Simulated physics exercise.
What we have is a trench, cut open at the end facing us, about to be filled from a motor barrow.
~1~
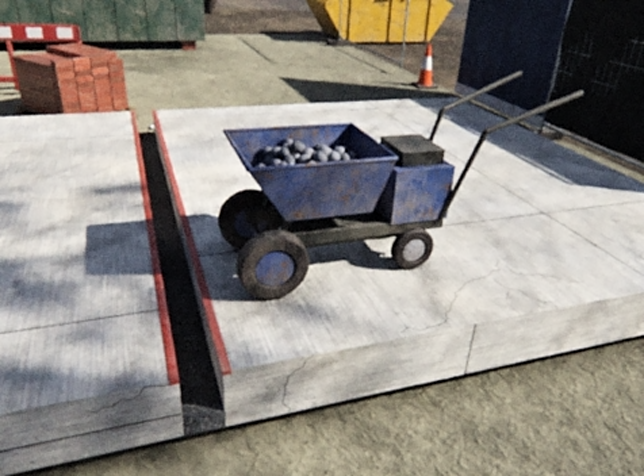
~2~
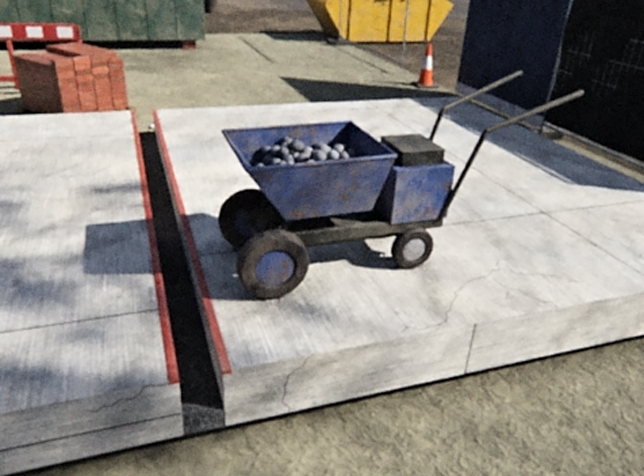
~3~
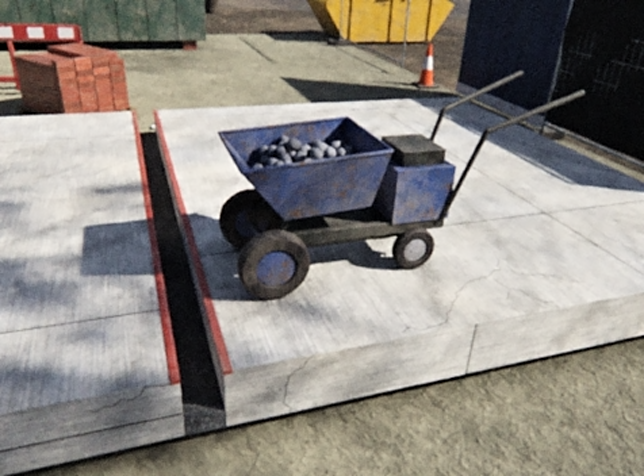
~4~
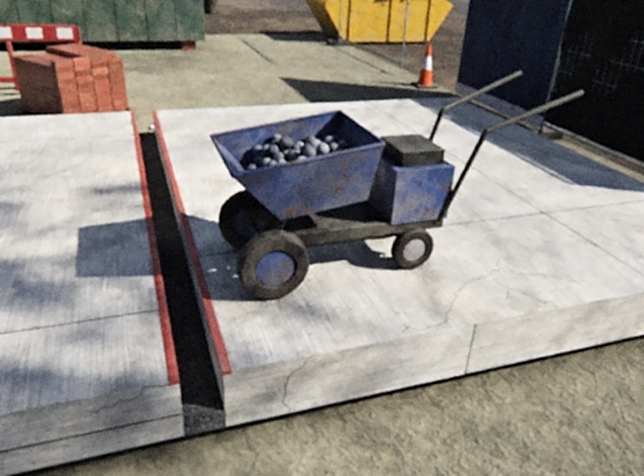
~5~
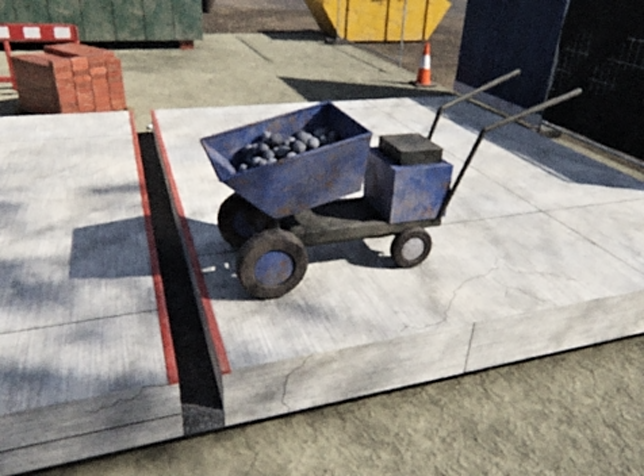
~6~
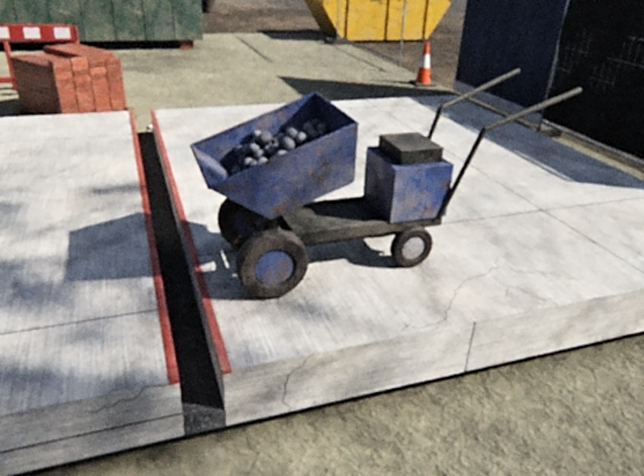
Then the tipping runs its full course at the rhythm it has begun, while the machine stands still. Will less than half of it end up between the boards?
Falls short of half.
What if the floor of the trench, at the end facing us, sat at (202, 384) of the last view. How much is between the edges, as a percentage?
That would give roughly 0 percent.
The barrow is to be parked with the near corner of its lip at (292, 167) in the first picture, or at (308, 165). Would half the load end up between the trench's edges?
The first place leaves the greater portion between the edges, the second place the greater portion.
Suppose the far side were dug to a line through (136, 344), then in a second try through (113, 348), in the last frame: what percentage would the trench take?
I'd say some 60 in a hundred, followed by 90 in a hundred.
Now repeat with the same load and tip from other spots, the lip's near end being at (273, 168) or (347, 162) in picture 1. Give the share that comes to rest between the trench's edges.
First spot: 50 %, second spot: 30 %.
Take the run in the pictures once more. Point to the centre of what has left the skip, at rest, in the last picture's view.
Around (121, 284), give or take.
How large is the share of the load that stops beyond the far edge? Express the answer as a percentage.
My estimate is close to 75 in a hundred.
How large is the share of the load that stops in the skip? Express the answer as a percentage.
25 per cent, roughly.
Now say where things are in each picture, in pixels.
Lip of the skip at (248, 170), level; top of the load at (304, 160), round cobbles; first edge of the trench at (216, 331); far edge at (168, 339), the trench under half as wide as the skip, and about as deep as wide, in the first frame.
Lip of the skip at (247, 170), level; top of the load at (303, 159), in the second frame.
Lip of the skip at (242, 172), tipped barely; top of the load at (315, 160), in the third frame.
Lip of the skip at (233, 176), tipped a little; top of the load at (309, 156), in the fourth frame.
Lip of the skip at (221, 181), tipped a little; top of the load at (312, 150), in the fifth frame.
Lip of the skip at (210, 188), tipped clearly; top of the load at (302, 144); first edge of the trench at (216, 330); far edge at (167, 339), in the sixth frame.
Soon, skip tipped steeply; all in the skip.
A while on, skip tipped right over; most in the skip; a small part beyond it; a stray few falling.
Towards the end, skip tipped right over; about a quarter in the skip; a stray few in or heaped over the trench; about two thirds beyond it.
Finally, skip tipped right over; about a quarter in the skip; a stray few in or heaped over the trench; most beyond it.
